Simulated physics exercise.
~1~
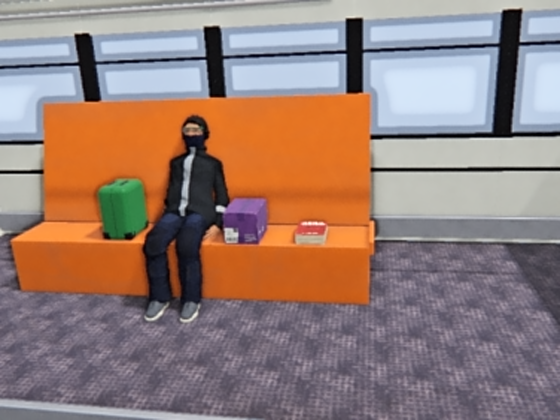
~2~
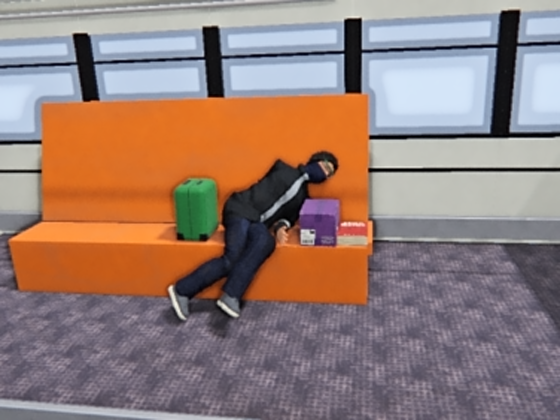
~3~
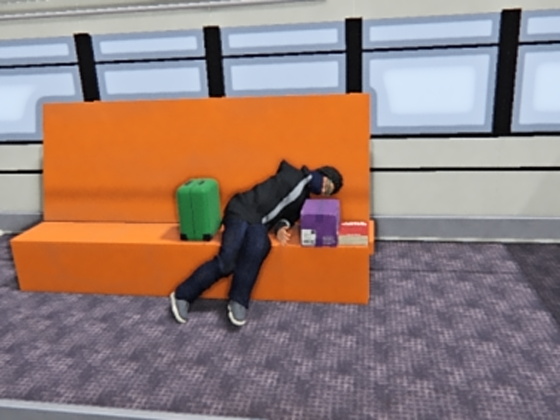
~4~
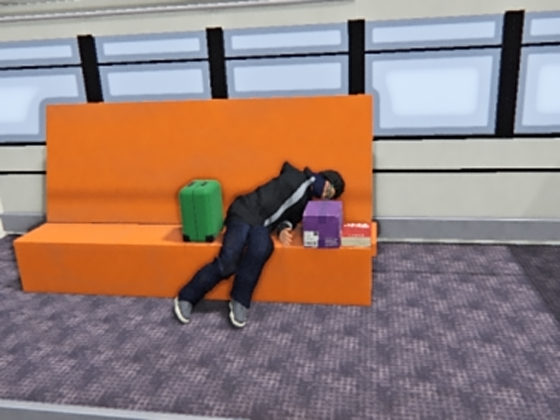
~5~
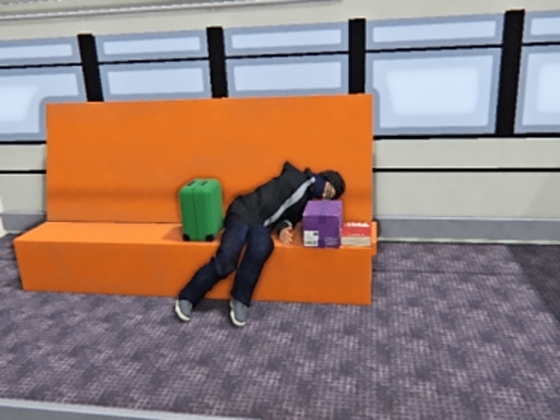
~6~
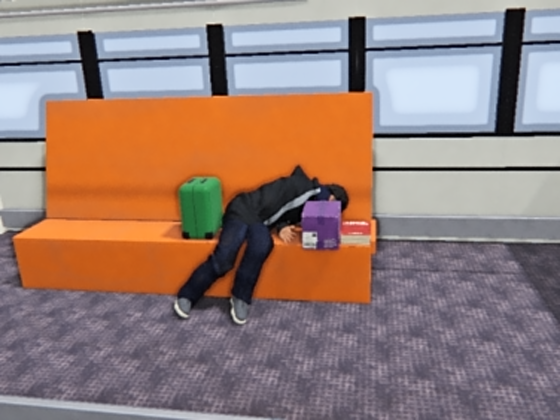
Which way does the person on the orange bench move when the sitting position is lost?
The person moves to the right, slumping over towards the purple bag.
